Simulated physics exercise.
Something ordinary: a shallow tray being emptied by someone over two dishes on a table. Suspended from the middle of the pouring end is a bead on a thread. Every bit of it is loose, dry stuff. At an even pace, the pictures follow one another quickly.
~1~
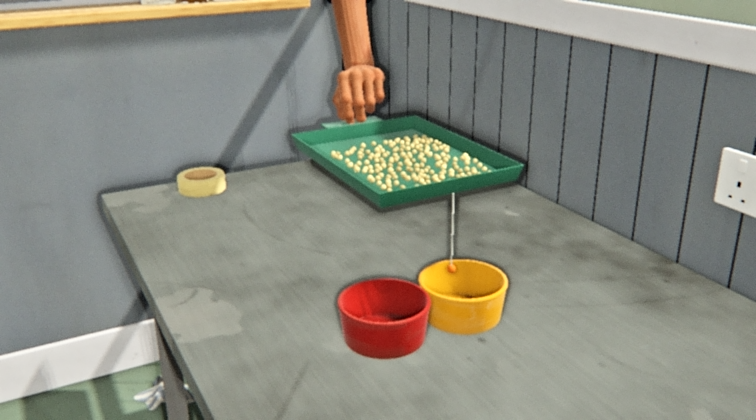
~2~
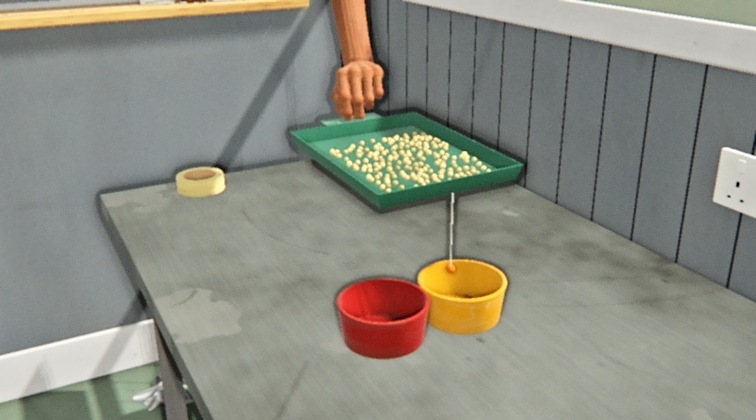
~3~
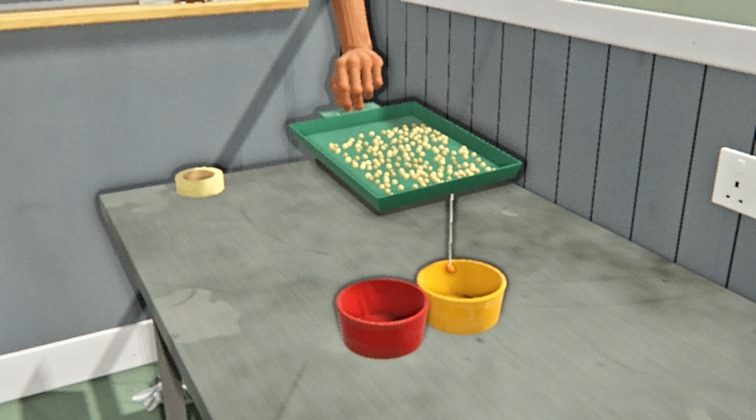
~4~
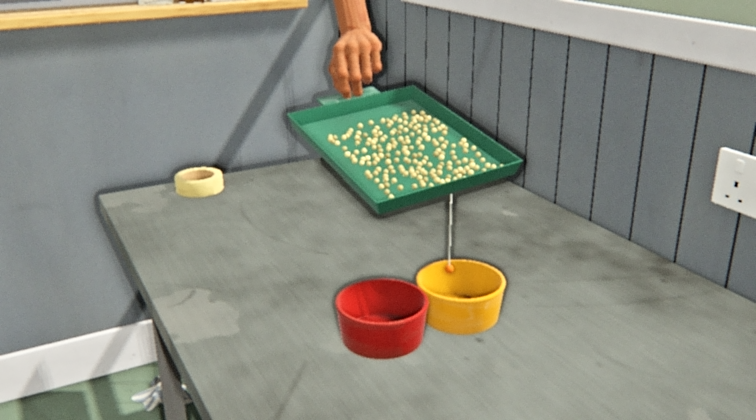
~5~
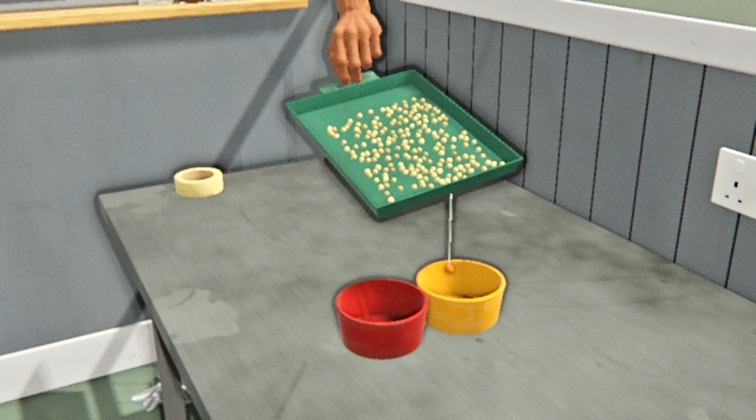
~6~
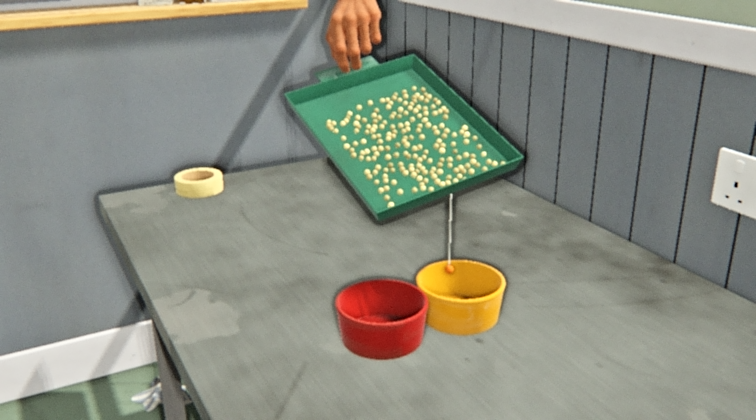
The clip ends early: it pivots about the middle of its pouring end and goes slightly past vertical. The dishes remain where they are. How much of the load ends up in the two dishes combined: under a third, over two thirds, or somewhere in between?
Over two thirds.
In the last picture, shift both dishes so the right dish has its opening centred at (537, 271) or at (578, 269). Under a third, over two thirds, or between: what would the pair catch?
To begin with: Under a third; after that: Less than a third.
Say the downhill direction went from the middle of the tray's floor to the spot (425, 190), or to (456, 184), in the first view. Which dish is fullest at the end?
First spot: The leftmost dish, second spot: The rightmost dish.
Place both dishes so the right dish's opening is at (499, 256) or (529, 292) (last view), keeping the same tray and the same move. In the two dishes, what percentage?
Around 0 % followed by around 0 %.
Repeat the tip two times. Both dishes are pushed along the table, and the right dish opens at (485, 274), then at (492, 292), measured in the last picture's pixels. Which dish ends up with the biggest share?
The first time round it's the one placed on the left, and the next time it's the one placed on the left.
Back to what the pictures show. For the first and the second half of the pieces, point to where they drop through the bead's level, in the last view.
Half one: (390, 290), half two: (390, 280).
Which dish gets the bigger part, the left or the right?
The one you want is the left-placed one.
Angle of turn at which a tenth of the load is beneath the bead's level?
70°.
Shortly afterwards, tray tipped steeply; the bulk on the tray; a little in the left dish; only a few outside both; a little in the air.
Next, tray tipped past a quarter turn; a little on the tray; the bulk in the left dish; a little outside both; a little in the air.
Some moments later, tray tipped past a quarter turn; all but a few in the left dish; a little outside both.
In the end, tray tipped past a quarter turn; all but a few in the left dish; none at all in the right dish; a little outside both.
